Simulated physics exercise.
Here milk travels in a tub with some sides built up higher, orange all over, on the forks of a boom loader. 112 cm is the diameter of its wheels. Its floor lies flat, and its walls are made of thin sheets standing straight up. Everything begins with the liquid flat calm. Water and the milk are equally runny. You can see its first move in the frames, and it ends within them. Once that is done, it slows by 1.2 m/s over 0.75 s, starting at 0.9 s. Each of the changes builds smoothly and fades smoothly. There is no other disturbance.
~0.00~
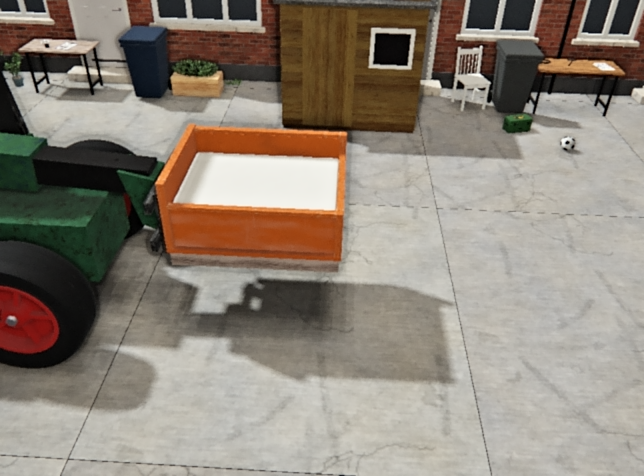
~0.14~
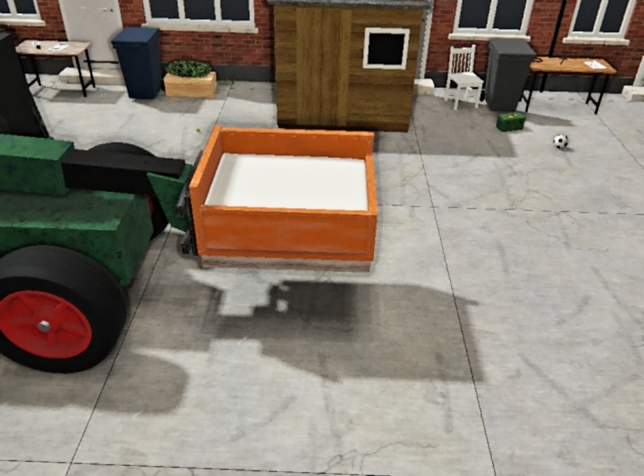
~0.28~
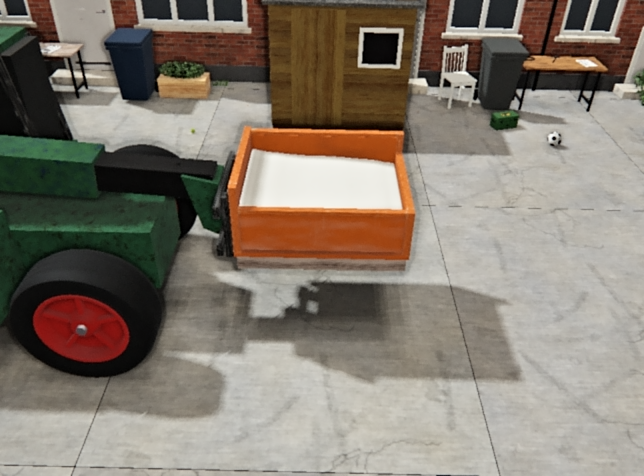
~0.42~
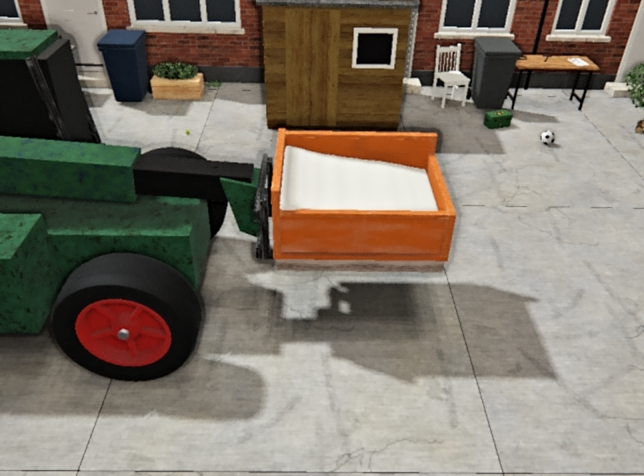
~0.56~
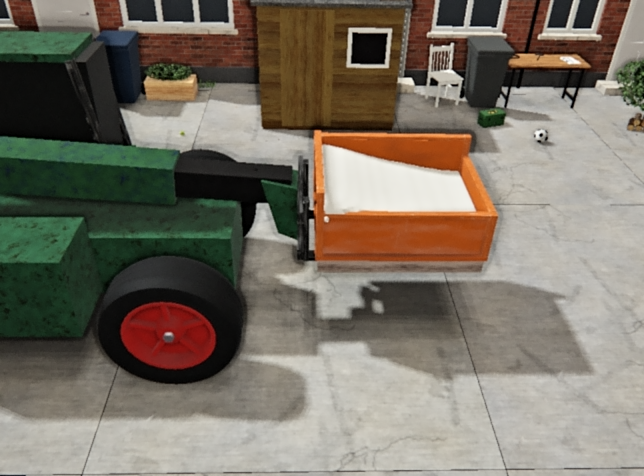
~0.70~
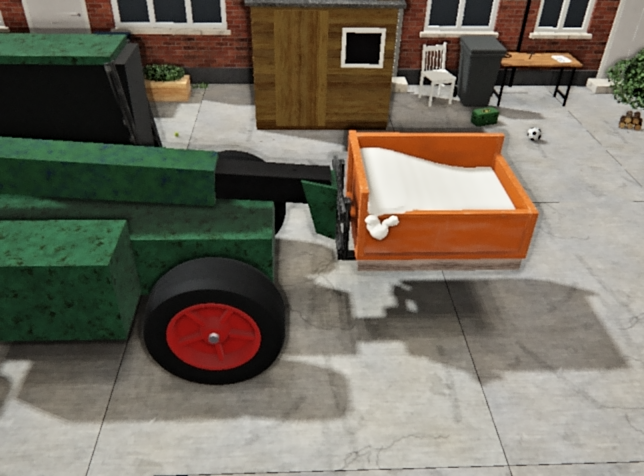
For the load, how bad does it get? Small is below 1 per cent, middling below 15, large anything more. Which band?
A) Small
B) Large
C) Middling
B, large.
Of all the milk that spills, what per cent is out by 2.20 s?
Close to 70 in a hundred.
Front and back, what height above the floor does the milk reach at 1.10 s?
Front: 42 cm; back: 30 cm.
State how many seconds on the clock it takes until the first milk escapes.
About 1.1 seconds.
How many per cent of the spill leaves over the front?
I'd put it at about 90 percent of what spills.
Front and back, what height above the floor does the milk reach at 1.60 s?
Reading: About 58 cm in front, about 12 cm behind.
By 1.10 s front 43 cm, middle 36 cm, back 31 cm above the floor; no loss so far.
By 1.60 s front 57 cm, middle 29 cm, back 12 cm above the floor; the loss stands at 6 per cent, over the front.
By 2.20 s front 28 cm, middle 28 cm, back 51 cm above the floor; the loss stands at 15 per cent, over the front.
By 4.64 s the loss stands at 20 per cent, over the front, 93 of 469 litres.
